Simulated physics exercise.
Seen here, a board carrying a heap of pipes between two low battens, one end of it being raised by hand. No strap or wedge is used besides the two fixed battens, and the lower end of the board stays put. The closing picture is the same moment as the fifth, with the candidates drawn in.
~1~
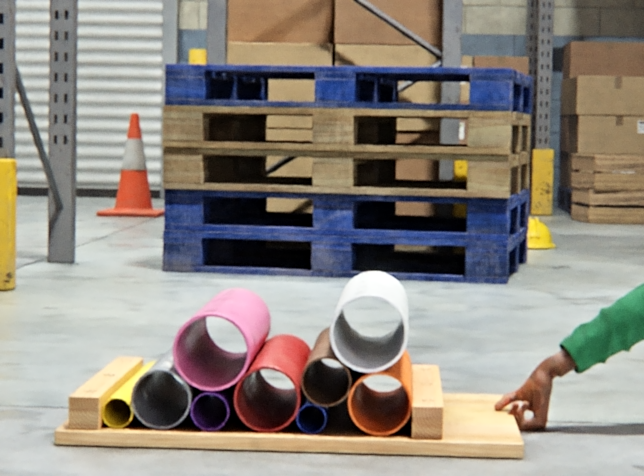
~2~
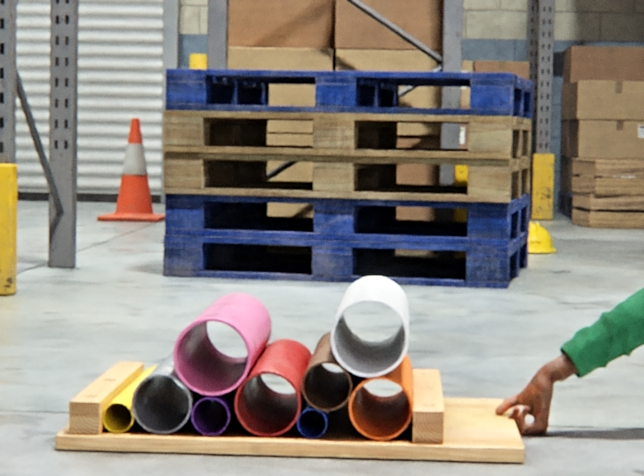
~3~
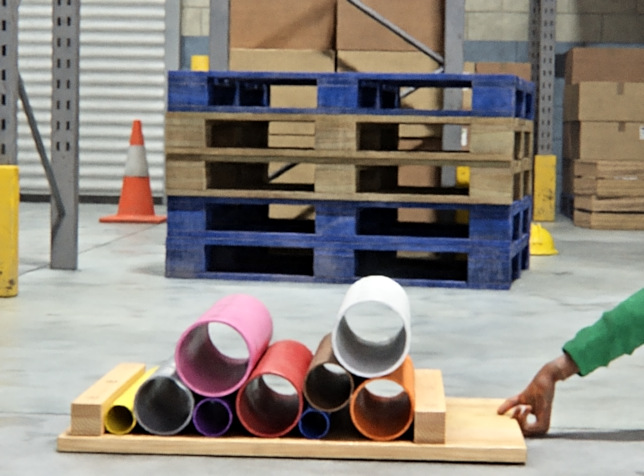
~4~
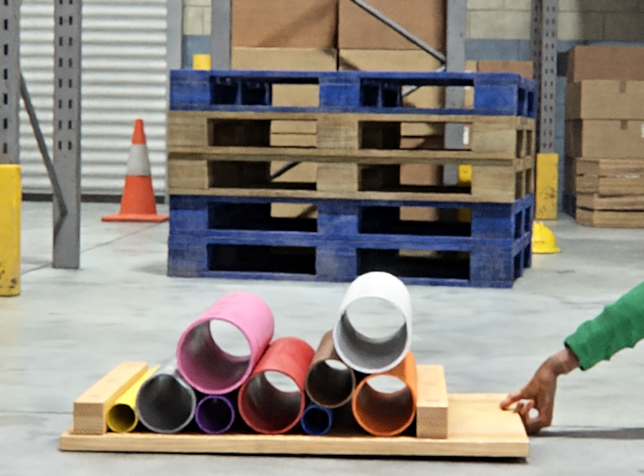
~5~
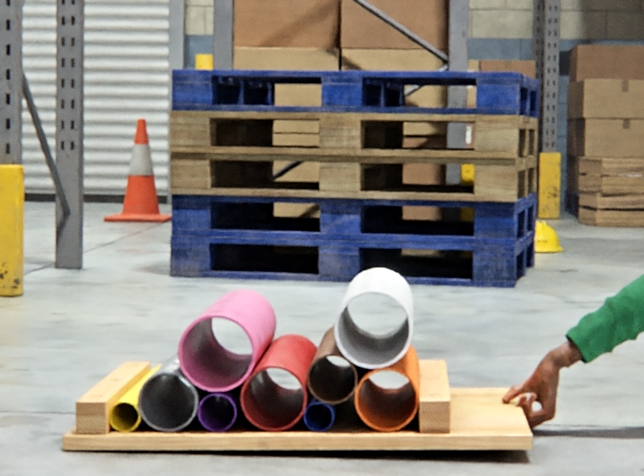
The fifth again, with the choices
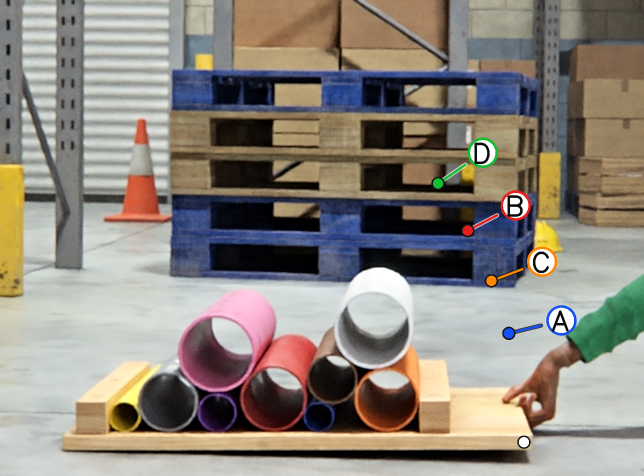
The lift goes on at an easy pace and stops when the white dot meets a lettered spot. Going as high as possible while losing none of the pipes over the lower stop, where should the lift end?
Stop at D.
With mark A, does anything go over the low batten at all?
At A: No.
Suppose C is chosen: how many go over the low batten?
It comes to none.
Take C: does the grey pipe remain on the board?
The grey pipe: Yes.
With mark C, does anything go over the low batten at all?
No.
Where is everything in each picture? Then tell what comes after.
The first frame shows red pipe (267, 399); blue pipe (312, 419); orange pipe (380, 404).
The second frame shows orange pipe (381, 408); pink pipe (212, 357).
The third frame shows board (300, 408); orange pipe (382, 409); white pipe (371, 338); grey pipe (164, 405).
The fourth frame shows board (302, 405); yellow pipe (122, 417); grey pipe (165, 403).
The fifth frame shows board (305, 402); grey pipe (168, 401).
On the marked copy, A at (509, 333); B at (468, 231); C at (492, 281); D at (438, 184); the white dot at (524, 442).
Taking D. A third of the way, board at 20°.
Two thirds of the way, board at 36°.
When it is over, board at 36°, none over the low batten.
As for the rest, A none over the low batten; B none over the low batten; C none over the low batten.
